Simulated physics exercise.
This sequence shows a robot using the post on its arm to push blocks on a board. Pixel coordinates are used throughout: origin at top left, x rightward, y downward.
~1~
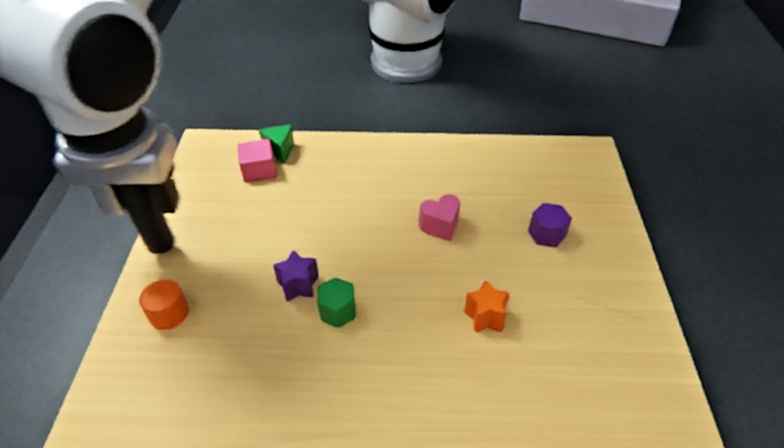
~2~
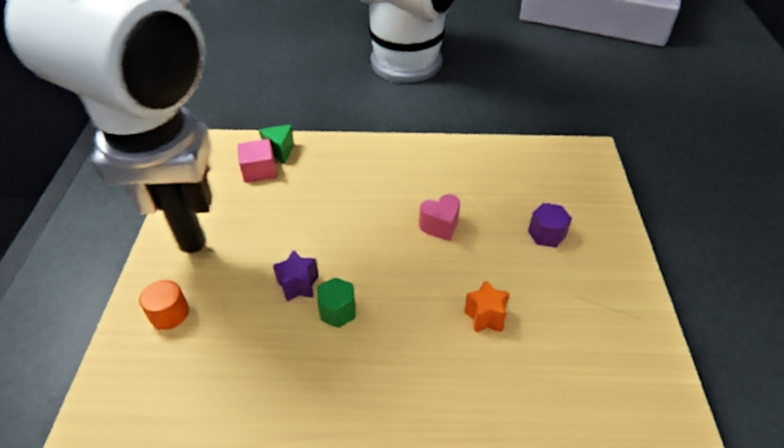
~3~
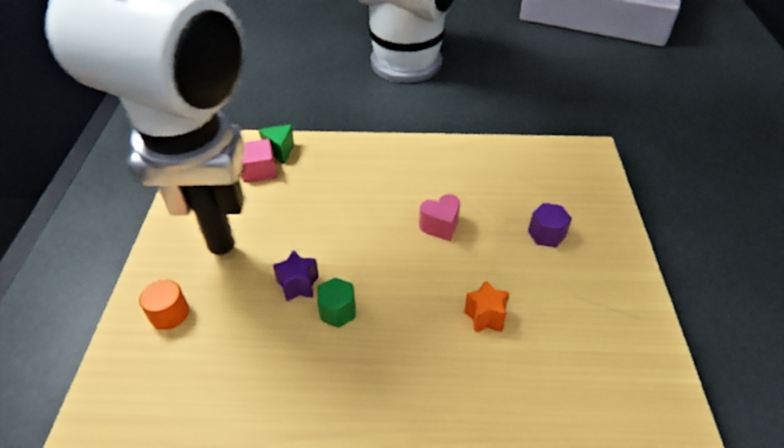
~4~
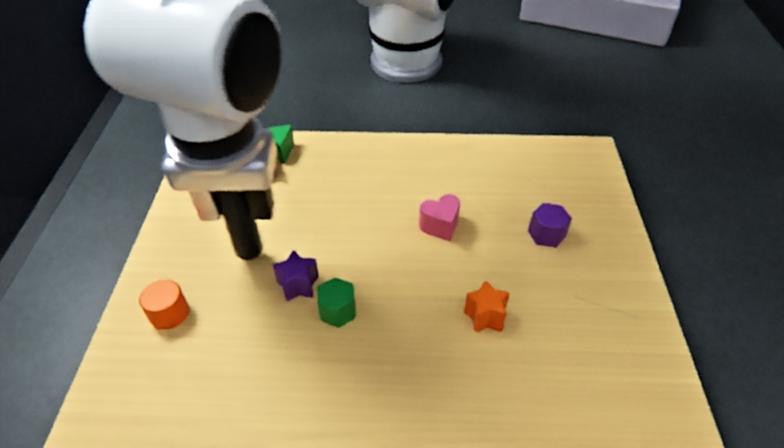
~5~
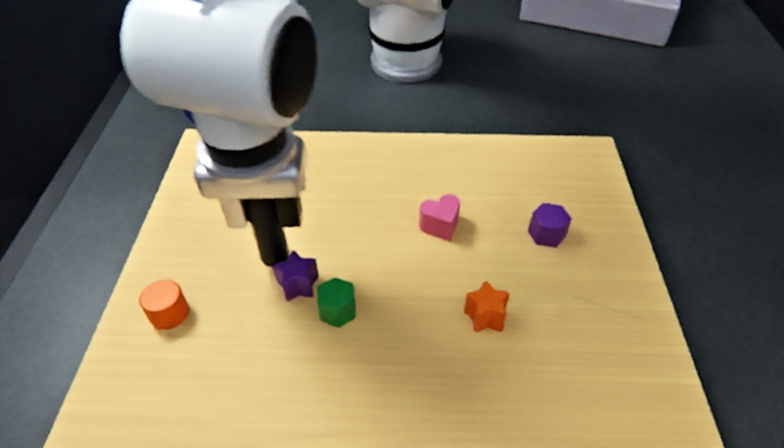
In this clip, a white robot arm moves its black post rightward across a wooden board, from near an orange cylinder to beside a purple star next to a green hexagon, while the colored blocks stay in place.
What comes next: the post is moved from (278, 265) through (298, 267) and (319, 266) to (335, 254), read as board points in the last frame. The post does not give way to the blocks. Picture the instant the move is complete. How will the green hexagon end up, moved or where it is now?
The green hexagon keeps its place.
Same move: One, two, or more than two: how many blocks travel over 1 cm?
Once the path ends, one block will have shifted.
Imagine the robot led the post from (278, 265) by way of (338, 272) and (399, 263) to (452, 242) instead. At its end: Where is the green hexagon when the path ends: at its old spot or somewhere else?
At the end, its place is different.
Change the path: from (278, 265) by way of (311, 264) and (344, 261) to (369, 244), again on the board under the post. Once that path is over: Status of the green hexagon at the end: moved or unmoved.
It will be resting on its spot.
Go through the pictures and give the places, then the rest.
The first picture shows tip of the post at (161, 244), middles of tops, purple star at (295, 266), green hexagon at (335, 292).
The second picture shows post at (192, 243), nothing pushed.
The third picture shows post at (222, 245), nothing pushed.
The fourth picture shows post at (249, 250), nothing pushed.
The fifth picture shows post at (275, 257), purple star at (295, 266), green hexagon at (335, 292).
The first path, step by step. Halfway along, post at (308, 259); purple star at (307, 272), turned 40° clockwise.
At the end, post at (334, 245); purple star at (308, 272), turned 45° clockwise; green hexagon unmoved.
